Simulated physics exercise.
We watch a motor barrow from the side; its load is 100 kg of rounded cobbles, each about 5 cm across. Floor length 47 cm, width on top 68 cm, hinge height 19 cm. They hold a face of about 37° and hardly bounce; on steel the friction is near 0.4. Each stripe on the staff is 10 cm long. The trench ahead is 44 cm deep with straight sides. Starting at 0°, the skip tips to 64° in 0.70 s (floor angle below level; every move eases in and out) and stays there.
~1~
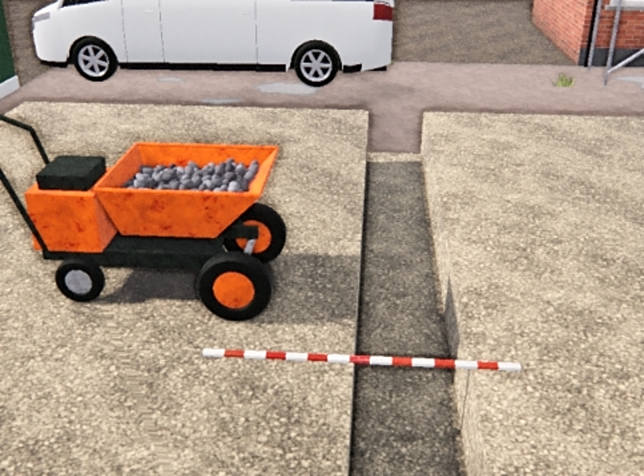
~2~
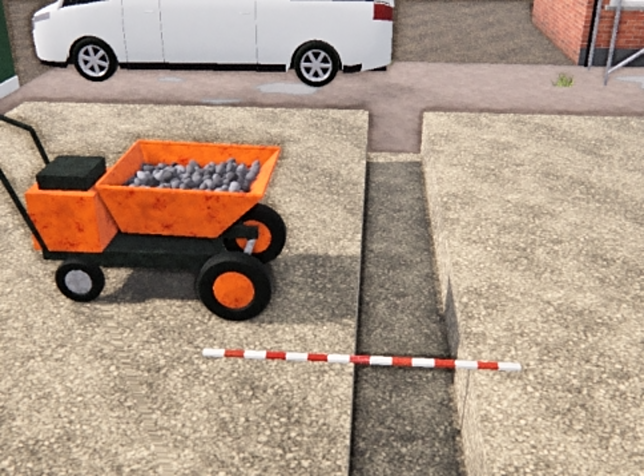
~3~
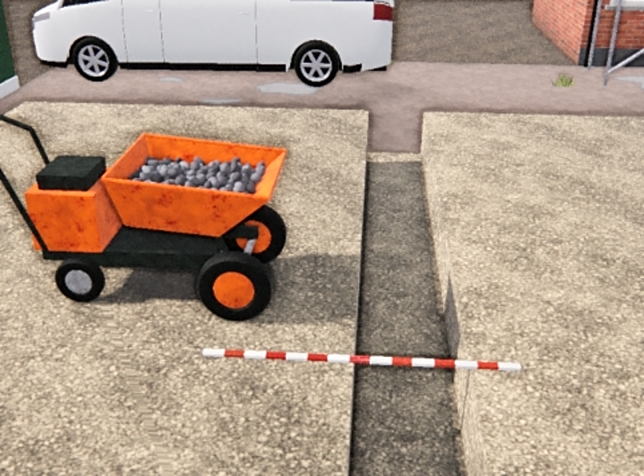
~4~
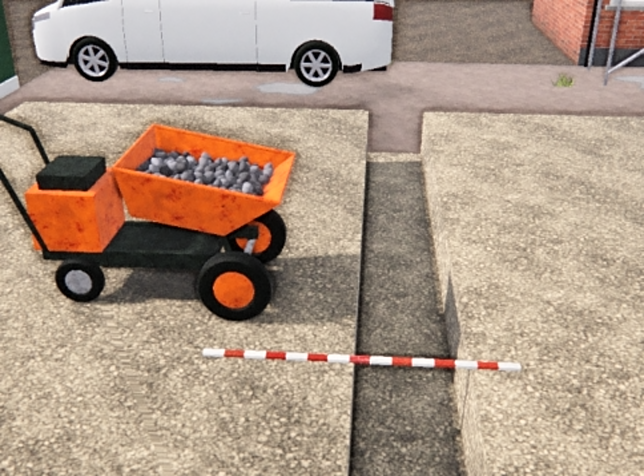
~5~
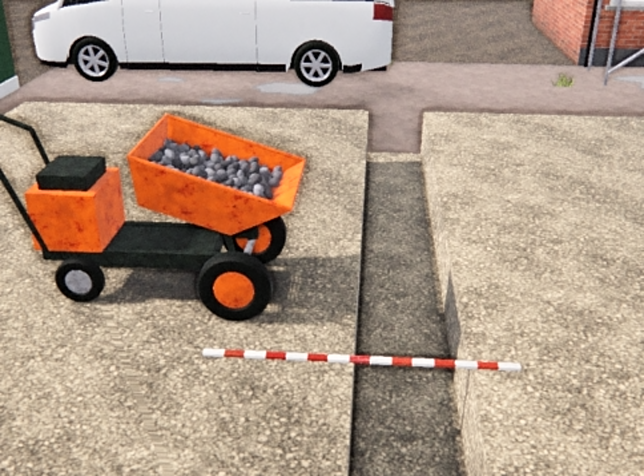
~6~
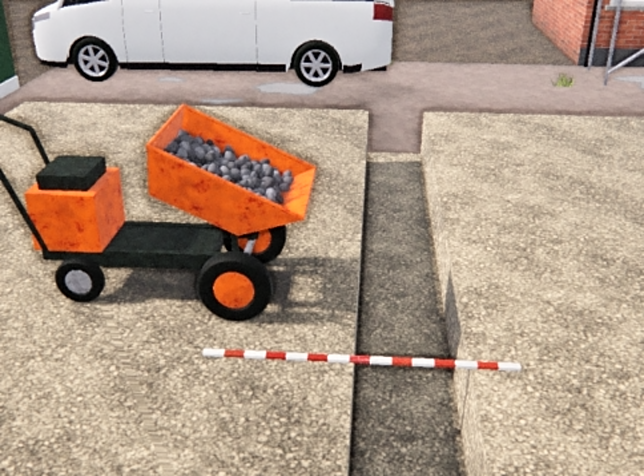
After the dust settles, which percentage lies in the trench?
Roughly 100 per cent ends in the trench.
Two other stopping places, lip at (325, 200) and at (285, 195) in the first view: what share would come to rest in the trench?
About 70 and 100 per cent.
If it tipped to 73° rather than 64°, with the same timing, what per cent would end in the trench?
In that case some 100 per cent.
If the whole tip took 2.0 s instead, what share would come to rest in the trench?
Then about 100 per cent.
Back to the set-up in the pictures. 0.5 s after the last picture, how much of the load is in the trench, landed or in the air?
Some 20 per cent.
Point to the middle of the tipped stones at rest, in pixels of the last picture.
Near (411, 354).
Then, 0.2 s after the last picture the floor is at 54°, 100 % in the skip; the foremost stones are at (321, 222).
Then, 0.5 s after the last picture the floor is at 64°, 79 % in the skip, 3 % short of the trench, 18 % in the trench; the foremost stones are at (394, 303).
Then, 0.8 s after the last picture the floor is at 64°, 23 % in the skip, 2 % short of the trench, 74 % in the trench; the foremost stones are at (450, 355).
Then, 2.8 s after the last picture the floor is at 64°, 0 % in the skip, 100 % in the trench; the foremost stones are at (447, 343).
